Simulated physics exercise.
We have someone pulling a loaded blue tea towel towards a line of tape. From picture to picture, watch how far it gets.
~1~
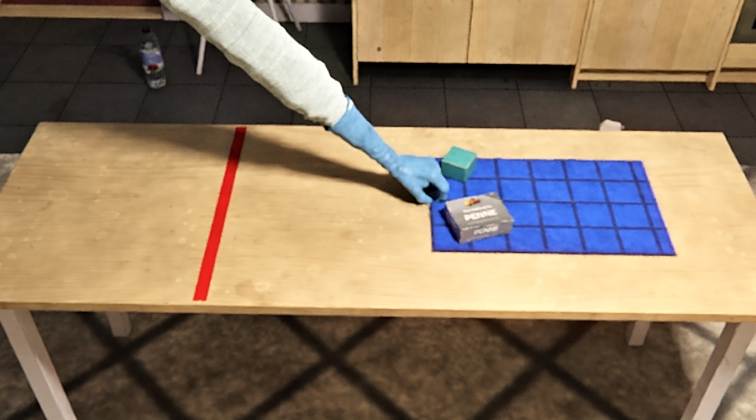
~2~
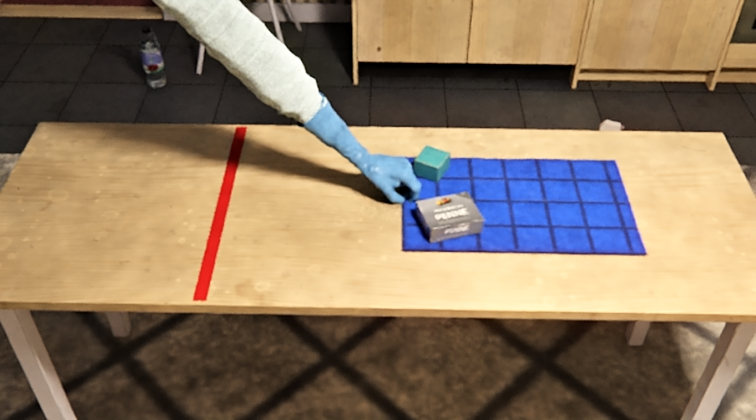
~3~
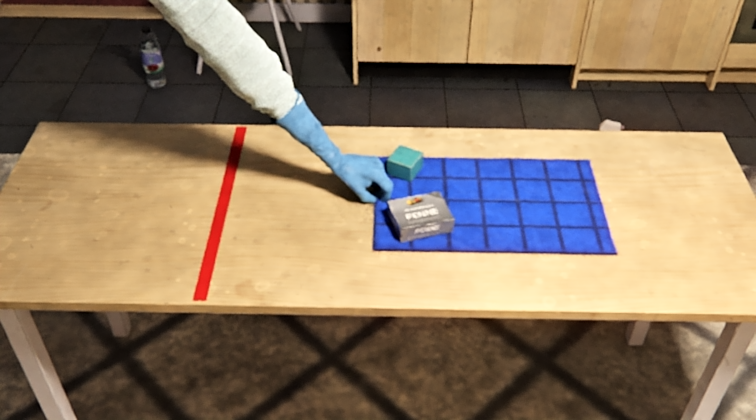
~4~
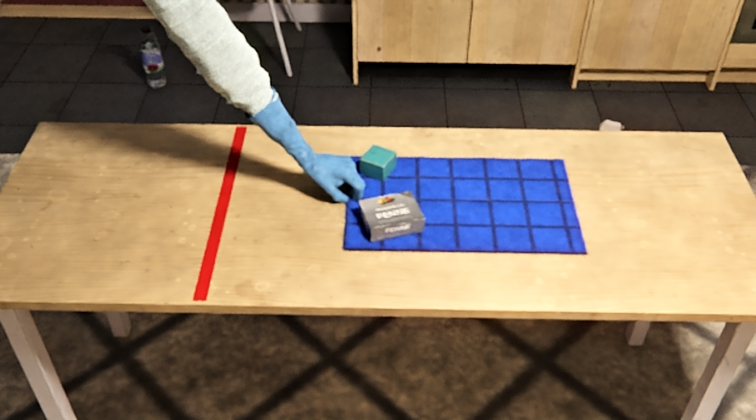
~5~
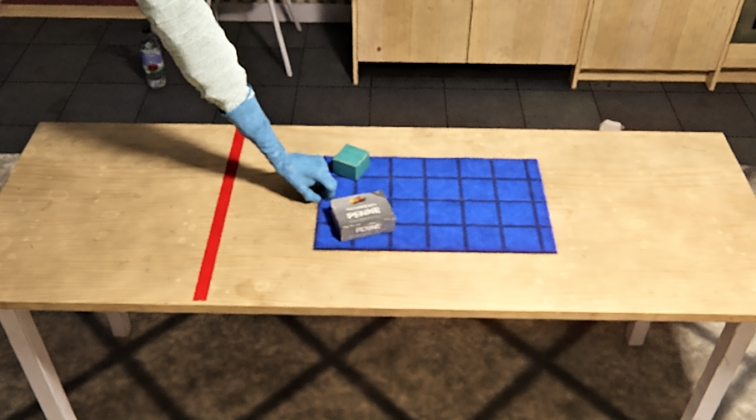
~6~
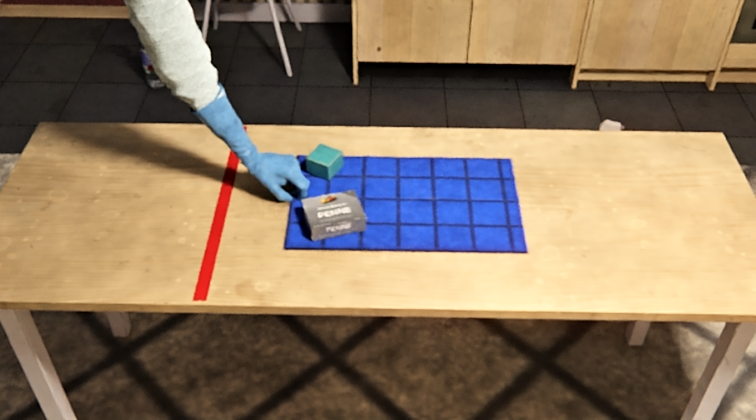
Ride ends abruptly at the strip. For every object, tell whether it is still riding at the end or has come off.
Grey packet - come off, turquoise block - come off.
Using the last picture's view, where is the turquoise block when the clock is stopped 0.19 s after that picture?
(230, 161).
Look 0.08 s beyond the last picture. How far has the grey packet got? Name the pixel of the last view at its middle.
Approx. location: (287, 214).
Then, 0.08 s later than the last view, hem short of the tape; grey packet on the cloth near (287, 214); turquoise block on the cloth near (282, 161).
Then, 0.19 s later than the last view, hem at the tape; grey packet on the cloth near (231, 213); turquoise block ahead of the hem near (229, 161).
Finally, hem at the tape; grey packet ahead of the hem near (185, 214); turquoise block ahead of the hem near (161, 160). The grey packet shoots off the front and the turquoise block slides clear of the cloth.
